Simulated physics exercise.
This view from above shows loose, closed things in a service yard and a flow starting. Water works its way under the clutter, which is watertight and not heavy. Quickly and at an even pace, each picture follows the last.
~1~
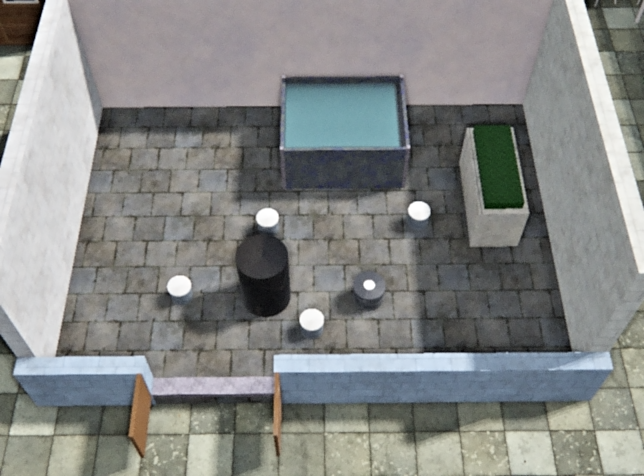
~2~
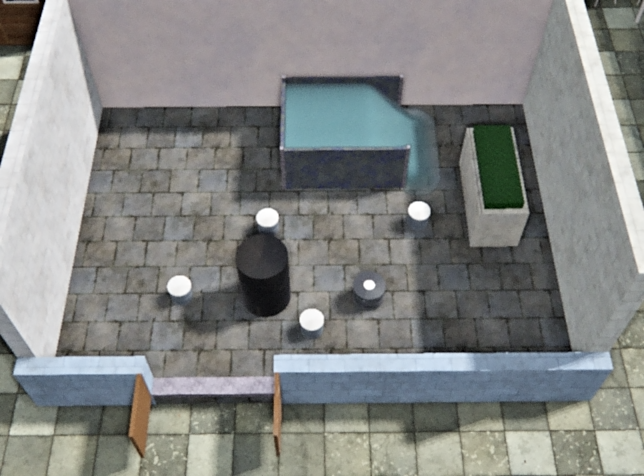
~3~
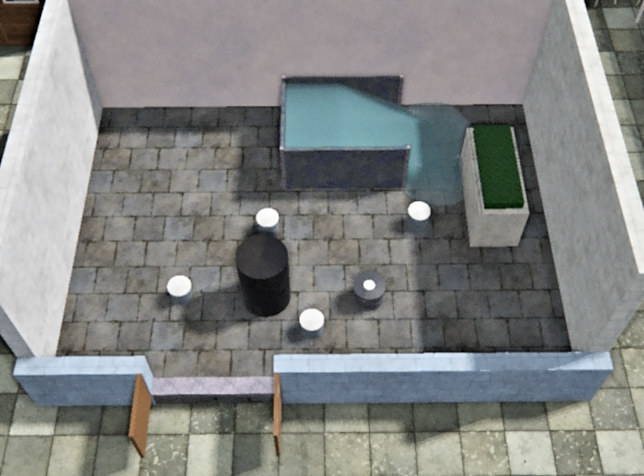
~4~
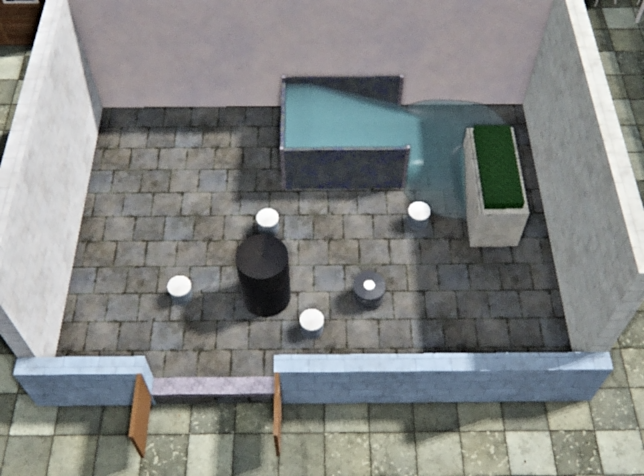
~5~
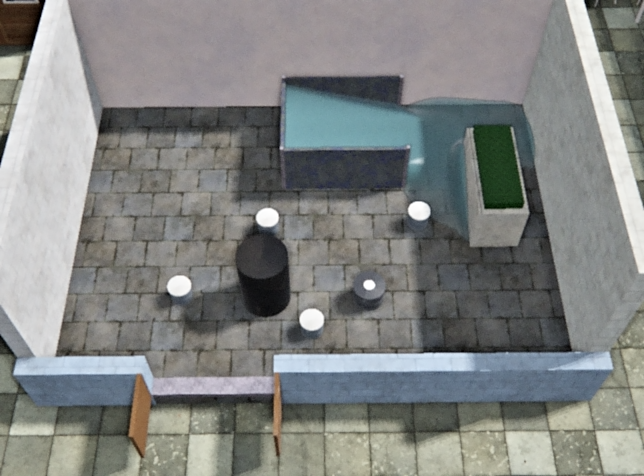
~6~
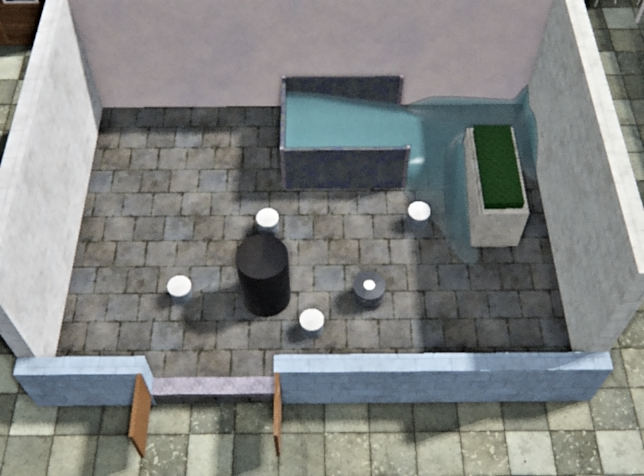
At first, a raised tank of blue-green water sits full against the back wall of a paved yard, among small white-topped objects and a dark cylinder. Then water pours from its right side, spreads across the paving and reaches around the grass-topped block, while the objects stay still.
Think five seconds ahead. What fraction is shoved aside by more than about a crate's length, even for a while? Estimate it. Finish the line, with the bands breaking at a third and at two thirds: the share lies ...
The share lies between a third and two thirds.
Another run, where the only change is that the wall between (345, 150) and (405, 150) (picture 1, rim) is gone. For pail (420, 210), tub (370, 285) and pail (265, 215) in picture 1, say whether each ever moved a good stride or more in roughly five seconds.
In that order: Yes, that far or more, short of that.
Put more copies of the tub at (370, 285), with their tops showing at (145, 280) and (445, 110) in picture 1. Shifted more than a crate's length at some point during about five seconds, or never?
As listed: Less than that, moved that far.
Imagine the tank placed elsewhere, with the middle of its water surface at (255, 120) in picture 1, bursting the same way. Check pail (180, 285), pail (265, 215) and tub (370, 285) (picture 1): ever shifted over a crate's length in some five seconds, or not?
The three, one by one: Short of that, short of that and past that mark.
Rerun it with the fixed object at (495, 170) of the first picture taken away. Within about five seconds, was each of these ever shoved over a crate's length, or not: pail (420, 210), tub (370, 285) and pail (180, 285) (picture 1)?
Outcome in listed order - knocked clear, knocked clear, hardly budged.
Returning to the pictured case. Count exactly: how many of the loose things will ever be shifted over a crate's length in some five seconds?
Result - 3.
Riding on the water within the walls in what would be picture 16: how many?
I make it 0.
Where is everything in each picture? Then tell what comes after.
The first frame shows a pail at (267, 217), on the bottom; a pail at (419, 211) rests on the ground; 0 of 5 have shifted.
The second frame shows a pail at (267, 217), on the bottom; a pail at (419, 211), on the bottom; 0 of 5 have shifted.
The third frame shows a pail at (267, 217), on the bottom; a pail at (419, 211) rests on the ground; 0 of 5 have shifted.
The fourth frame shows a pail at (267, 217), on the bottom; a pail at (419, 211) rests on the ground; 0 of 5 have shifted.
The fifth frame shows a pail at (267, 217), on the bottom; a pail at (419, 211) rests on the ground; 0 of 5 have shifted.
The sixth frame shows a pail at (267, 217), on the bottom; a pail at (419, 211), on the bottom; 0 of 5 have shifted.
A moment on, 0 of 5 are well off their spots; 0 afloat.
Next, 0 of 5 are well off their spots; 0 afloat.
Later, 2 of 5 are well off their spots; 1 afloat.
In the end, 3 of 5 are well off their spots, and 3 have been at some point; 1 afloat.
